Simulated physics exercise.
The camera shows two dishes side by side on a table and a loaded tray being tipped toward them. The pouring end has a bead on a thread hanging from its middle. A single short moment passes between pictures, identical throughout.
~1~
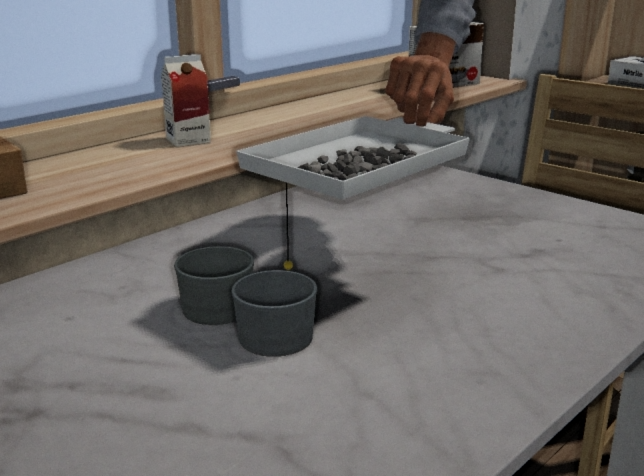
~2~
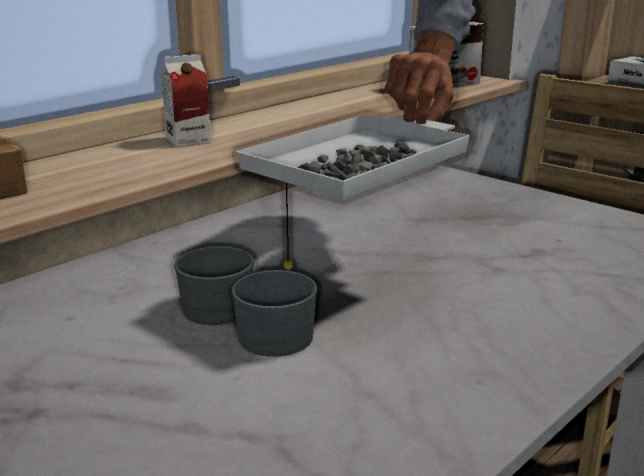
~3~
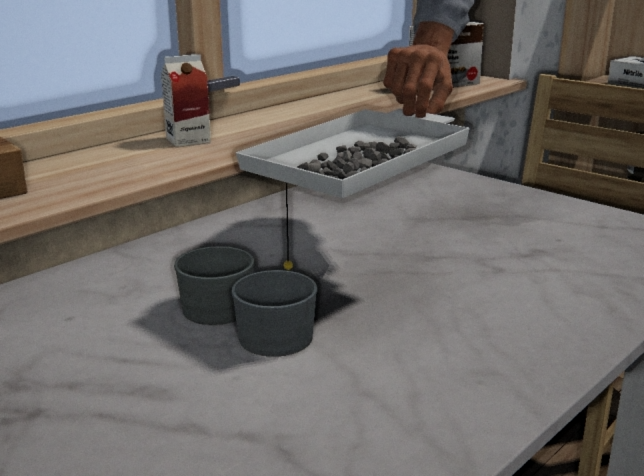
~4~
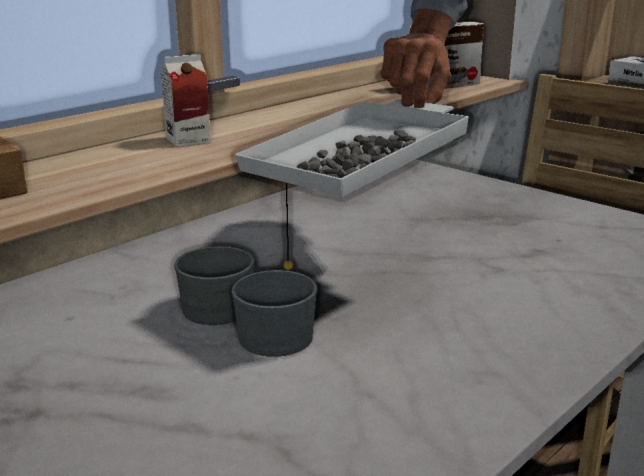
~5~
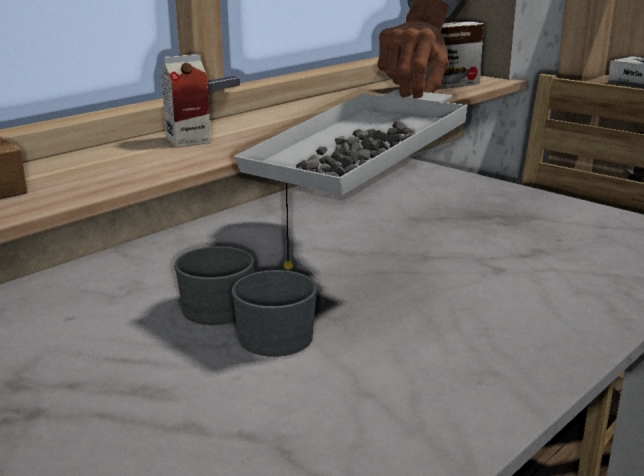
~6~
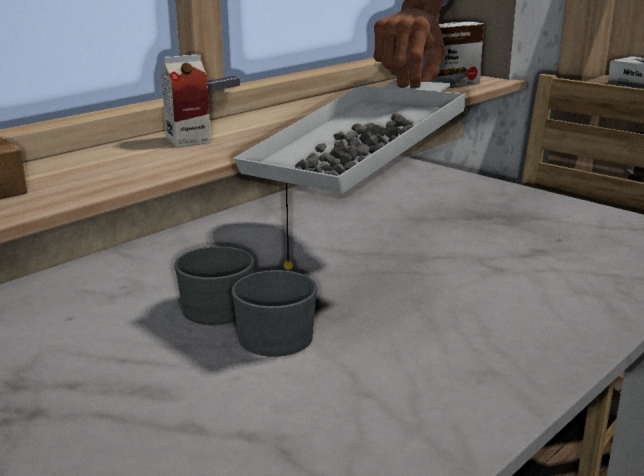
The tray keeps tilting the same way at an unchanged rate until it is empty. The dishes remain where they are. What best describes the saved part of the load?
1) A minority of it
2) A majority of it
A majority of it (2).
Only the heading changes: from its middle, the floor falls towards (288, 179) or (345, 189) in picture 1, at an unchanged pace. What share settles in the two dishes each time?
The share is 60 per cent in the first and 10 per cent in the second.
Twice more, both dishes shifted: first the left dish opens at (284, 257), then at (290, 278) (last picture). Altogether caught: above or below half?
Earlier try a minority share, later try a minority share.
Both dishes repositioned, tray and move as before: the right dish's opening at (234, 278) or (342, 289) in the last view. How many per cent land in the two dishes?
Roughly 80 % and 20 %.
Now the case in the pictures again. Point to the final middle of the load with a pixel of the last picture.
I'd put the middle somewhere around (231, 312).
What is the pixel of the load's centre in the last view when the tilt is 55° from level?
The middle of the load sits near (284, 155).
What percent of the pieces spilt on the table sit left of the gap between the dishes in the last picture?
80 %, roughly.
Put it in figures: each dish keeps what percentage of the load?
The left dish ends with 40 per cent of the load and the right dish with 30 per cent.
Soon after the last picture, tray tipped steeply; nearly all on the tray; a stray few in the air.
A little later, tray tipped right over; about half on the tray; a small part in the right dish; a small part in the left dish; a small part outside both; about a quarter in the air.
Later still, tray tipped past a quarter turn; about a third in the right dish; about a third in the left dish; about a quarter outside both.
At rest, tray tipped past a quarter turn; about a third in the right dish; about a third in the left dish; about a quarter outside both.
